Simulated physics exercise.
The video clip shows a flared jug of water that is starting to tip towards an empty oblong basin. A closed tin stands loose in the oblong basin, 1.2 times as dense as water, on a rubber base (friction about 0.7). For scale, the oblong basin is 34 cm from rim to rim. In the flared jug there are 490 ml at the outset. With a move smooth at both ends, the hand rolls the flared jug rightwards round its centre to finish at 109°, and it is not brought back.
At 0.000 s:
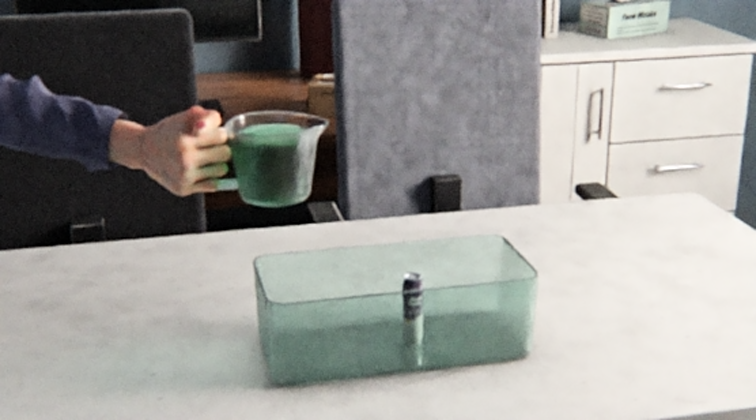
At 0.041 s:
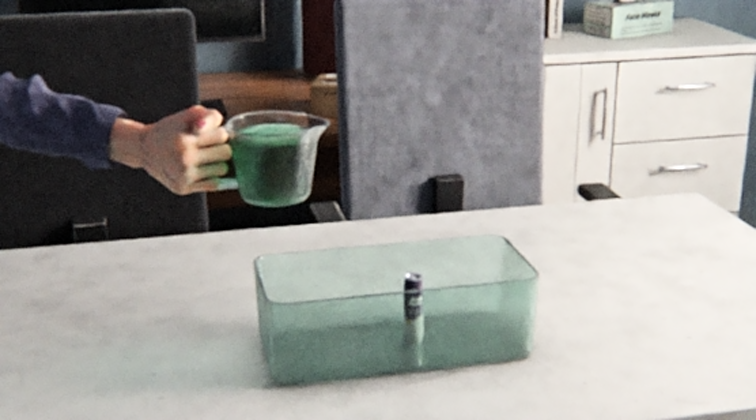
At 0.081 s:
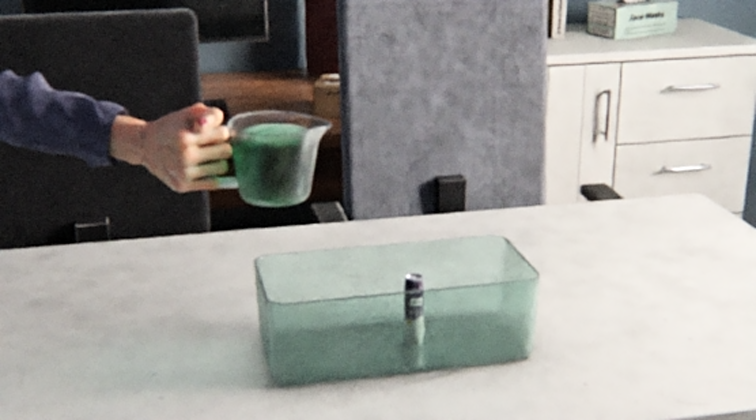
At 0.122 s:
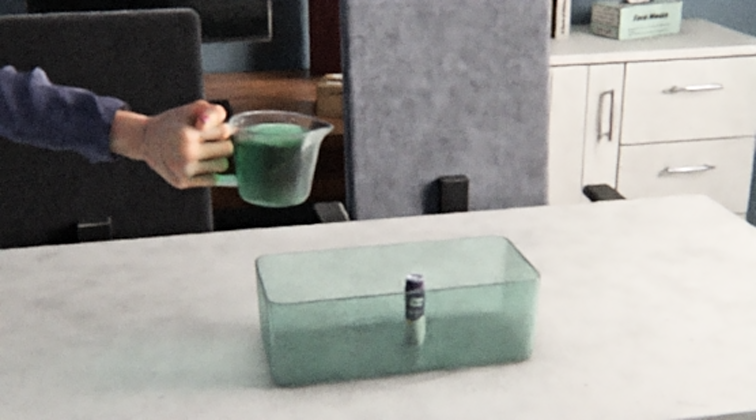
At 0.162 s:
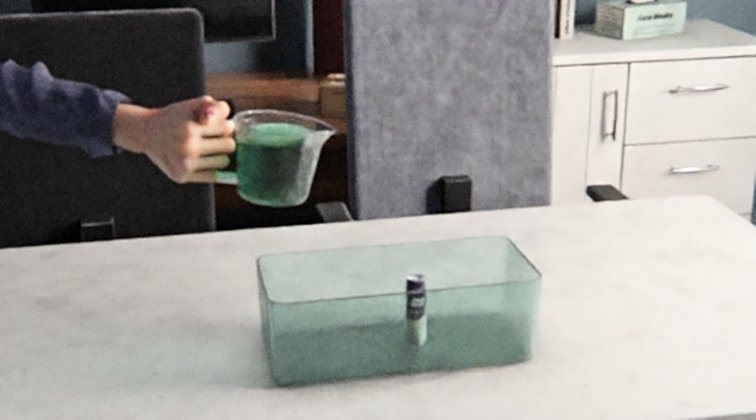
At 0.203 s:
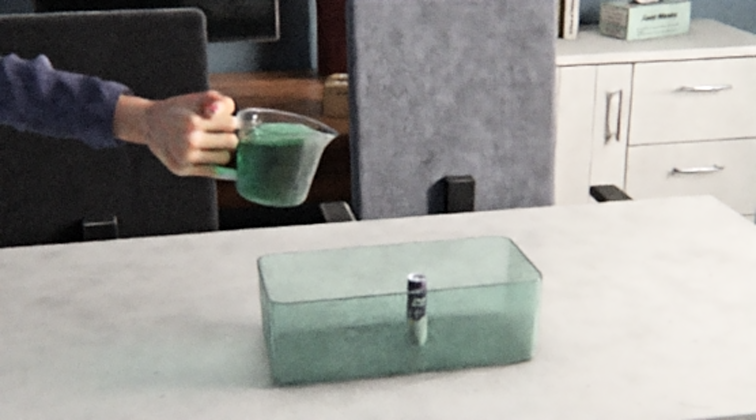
A hand slowly tilts a jug of green liquid slightly rightwards above a clear oblong basin.
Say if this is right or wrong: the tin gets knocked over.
Wrong, it stays standing.
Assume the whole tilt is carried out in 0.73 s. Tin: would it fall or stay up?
Well, the tin simply holds firm.
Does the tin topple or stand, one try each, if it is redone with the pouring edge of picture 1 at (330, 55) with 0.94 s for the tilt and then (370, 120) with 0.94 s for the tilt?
In the first try it comes down; in the second it comes down.
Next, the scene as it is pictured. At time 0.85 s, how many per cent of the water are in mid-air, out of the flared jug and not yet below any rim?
Close to 14 in every hundred parts.
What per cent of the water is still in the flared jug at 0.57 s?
62 %.
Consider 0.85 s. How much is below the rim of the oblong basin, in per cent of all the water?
I reckon close to 78 per cent.
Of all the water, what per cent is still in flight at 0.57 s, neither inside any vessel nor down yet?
It comes to roughly 28 per cent.
After 0.57 s the tilt is 73° and 62 per cent is still to pour; the tin stands where it began.
After 0.85 s the tilt is 106° and 8 per cent is still to pour; the tin stands where it began.
After 1.13 s the tilt is 109° and 0 per cent is still to pour; the tin stands where it began.
After 1.44 s the tilt is 109° and 0 per cent is still to pour; the tin stands where it began.
In the end the tin stands where it began.
